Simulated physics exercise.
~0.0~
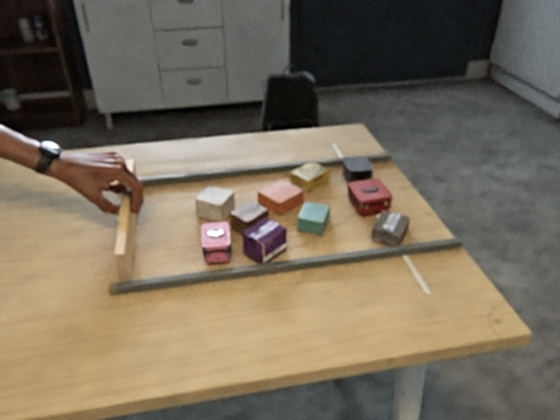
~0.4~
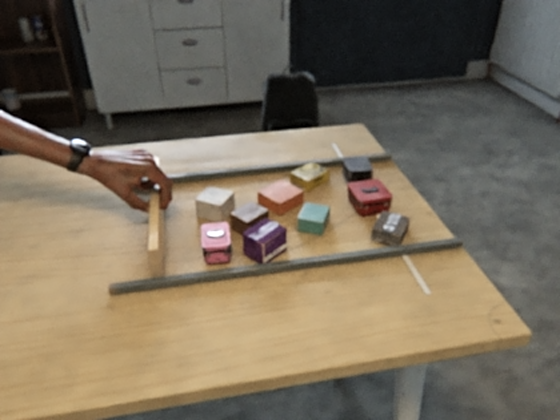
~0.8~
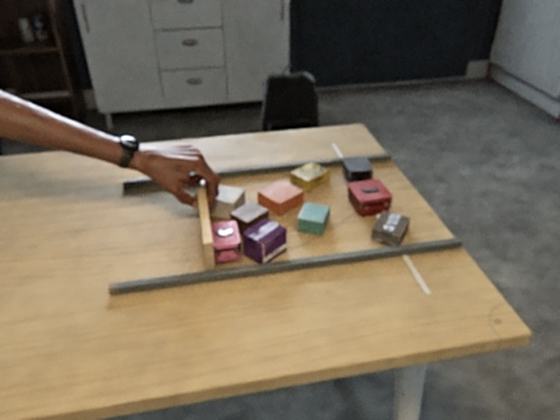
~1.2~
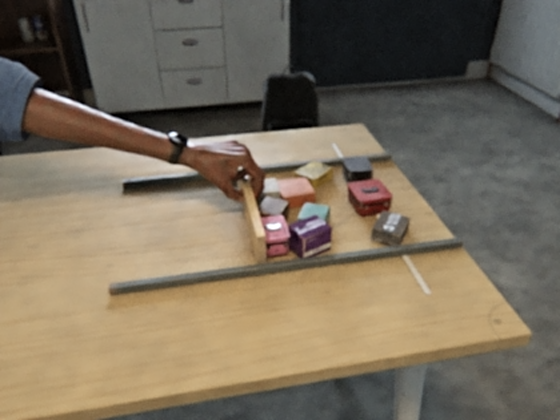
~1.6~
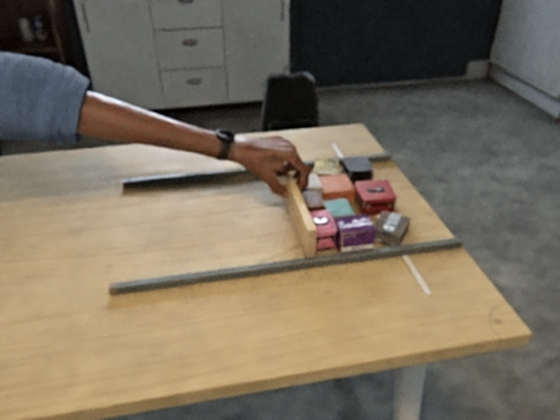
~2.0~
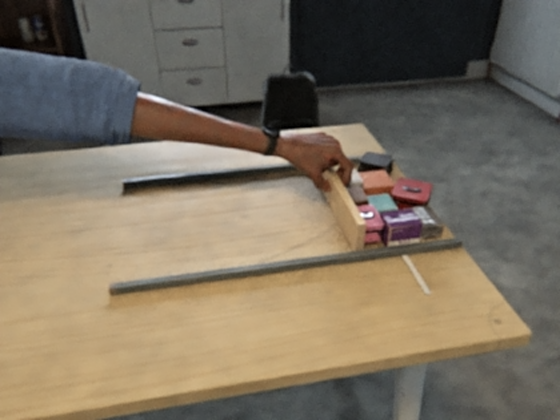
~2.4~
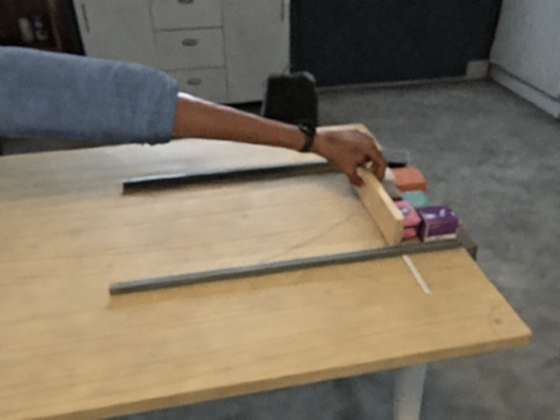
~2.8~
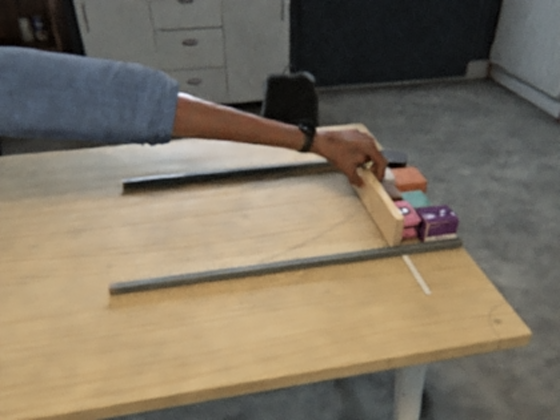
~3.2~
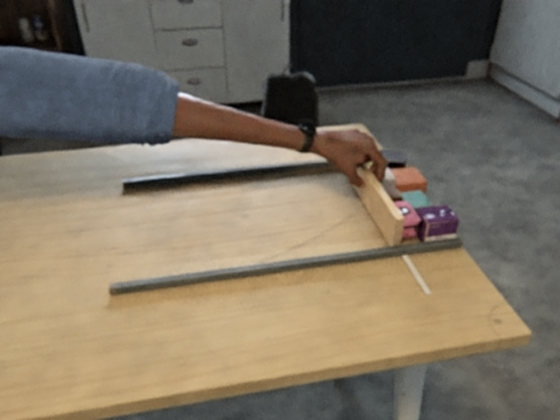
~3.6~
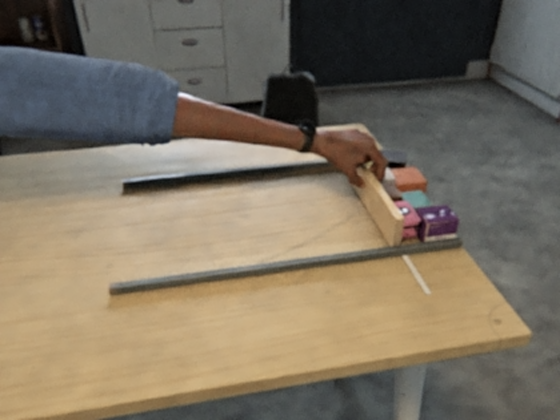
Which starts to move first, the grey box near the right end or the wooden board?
The wooden board starts to move first. The grey box stays still until the board has pushed the other things most of the way across.
